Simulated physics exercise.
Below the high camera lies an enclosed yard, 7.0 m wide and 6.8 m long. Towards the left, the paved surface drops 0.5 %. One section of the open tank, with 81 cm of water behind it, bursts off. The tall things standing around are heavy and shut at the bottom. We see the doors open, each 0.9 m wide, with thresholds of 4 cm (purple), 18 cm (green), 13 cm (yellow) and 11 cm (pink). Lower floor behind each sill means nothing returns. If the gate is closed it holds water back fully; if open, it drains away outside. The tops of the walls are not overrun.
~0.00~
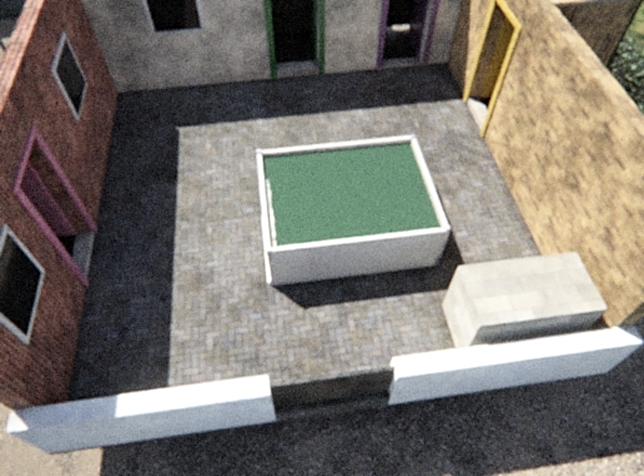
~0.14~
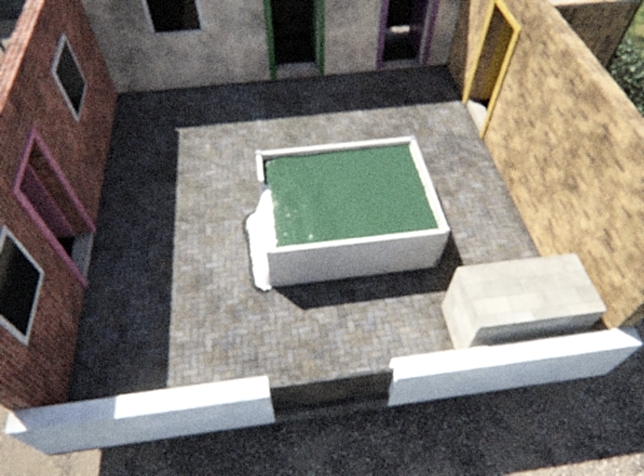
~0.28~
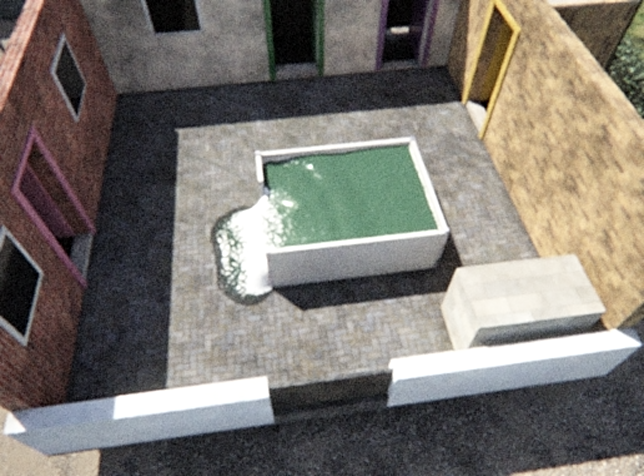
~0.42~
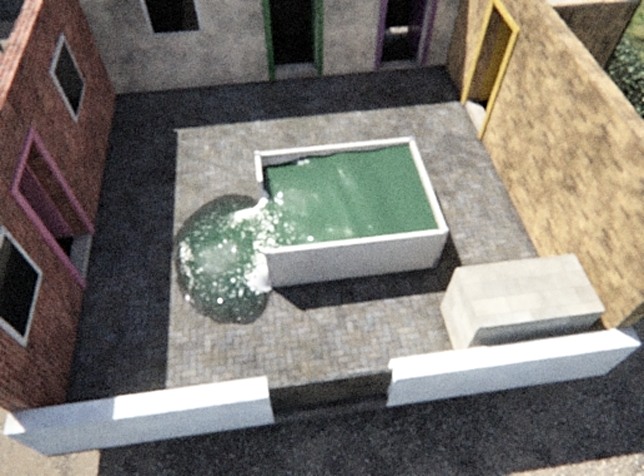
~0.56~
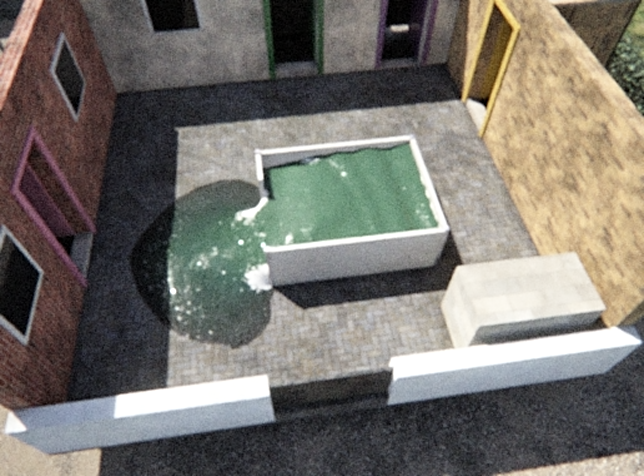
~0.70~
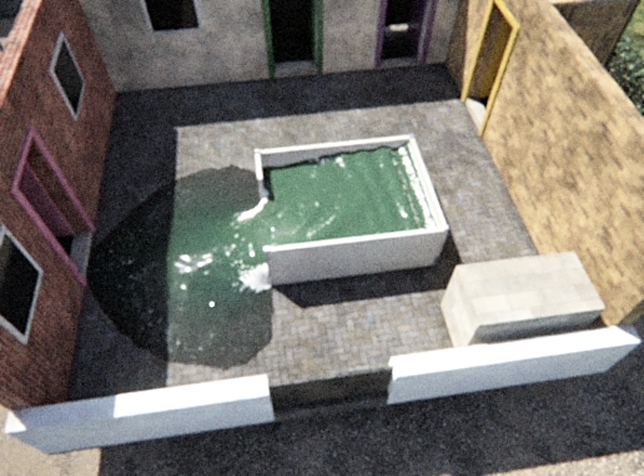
An enclosed yard paved in grey is seen from high above by a still camera. A white-walled open tank of green water stands in the middle, with a pale block to its right, low white walls in front, a pink doorway in the red brick wall at left, and green, purple and yellow ones beyond. The tank's left side bursts open and foaming water pours out, spreading leftward across the paving in a widening dark pool while the surface inside ripples and sinks slightly.
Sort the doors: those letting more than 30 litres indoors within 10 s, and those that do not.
The purple door is among those that do not; the green door is among those that do not; the yellow door is among those that do not; the pink door is among those letting more in.
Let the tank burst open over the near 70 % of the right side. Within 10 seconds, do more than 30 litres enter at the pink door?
So for pink: No.
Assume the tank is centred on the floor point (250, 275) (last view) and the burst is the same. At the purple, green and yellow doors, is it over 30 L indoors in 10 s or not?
Checking the limit: Purple is beyond it, green is within it and yellow is within it.
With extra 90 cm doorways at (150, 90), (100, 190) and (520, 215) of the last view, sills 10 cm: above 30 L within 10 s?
More, more, less.
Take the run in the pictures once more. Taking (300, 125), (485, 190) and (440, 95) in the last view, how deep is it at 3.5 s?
Listed order: 0 / 0 / 0 cm.
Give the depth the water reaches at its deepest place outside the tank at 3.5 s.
Around 28 centimetres deep.
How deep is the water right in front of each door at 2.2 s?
In cm: Purple 0, green 0, yellow 0, pink 38.
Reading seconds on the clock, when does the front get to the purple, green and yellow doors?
Purple = 5.5 s, green = 4.0 s, yellow = 7.0 s.
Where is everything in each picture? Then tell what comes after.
In the first frame, the open tank at (347, 192) is whole and still, 81 cm deep.
In the second frame, water pours out at (269, 236) and has run 0.7 m, to (268, 289); typically 9 cm deep outside, 81 cm at the open tank's back.
In the third frame, water pours out at (269, 239) and has run 1.0 m, to (221, 223); typically 13 cm deep outside, 81 cm at the open tank's back.
In the fourth frame, the front is at (179, 239), 1.5 m from the gap at (269, 240); 2.6 m2 of floor is under water; 81 cm left at the back of the open tank.
In the fifth frame, the front is at (137, 252), 2.1 m from the gap at (269, 239); 4.6 m2 of floor is under water; 79 cm left at the back of the open tank.
In the sixth frame, the front is at (93, 263), 2.8 m from the gap at (269, 239); 6.9 m2 of floor is under water; 70 cm left at the back of the open tank.
After 1.4 s water covers 30 % of the floor and is deepest (44 cm) near (264, 258); purple door not reached, green door not reached, yellow door not reached, pink door 26 cm at the sill, 96 L in.
After 2.2 s water covers 30 % of the floor and is deepest (52 cm) near (71, 371); purple door not reached, green door not reached, yellow door not reached, pink door 38 cm at the sill, 263 L in.
After 3.5 s water covers 45 % of the floor and is deepest (28 cm) near (62, 425); purple door not reached, green door not reached, yellow door not reached, pink door 27 cm at the sill, 447 L in.
After 6.0 s water covers 75 % of the floor and is deepest (20 cm) near (62, 425); purple door 2 cm at the sill, 0 L in, green door 5 cm at the sill, 0 L in, yellow door not reached, pink door 17 cm at the sill, 553 L in.
After 10.0 s water covers 95 % of the floor and is deepest (12 cm) near (318, 388); purple door 5 cm at the sill, 3 L in, green door 5 cm at the sill, 0 L in, yellow door 9 cm at the sill, 0 L in, pink door 9 cm at the sill, 573 L in.
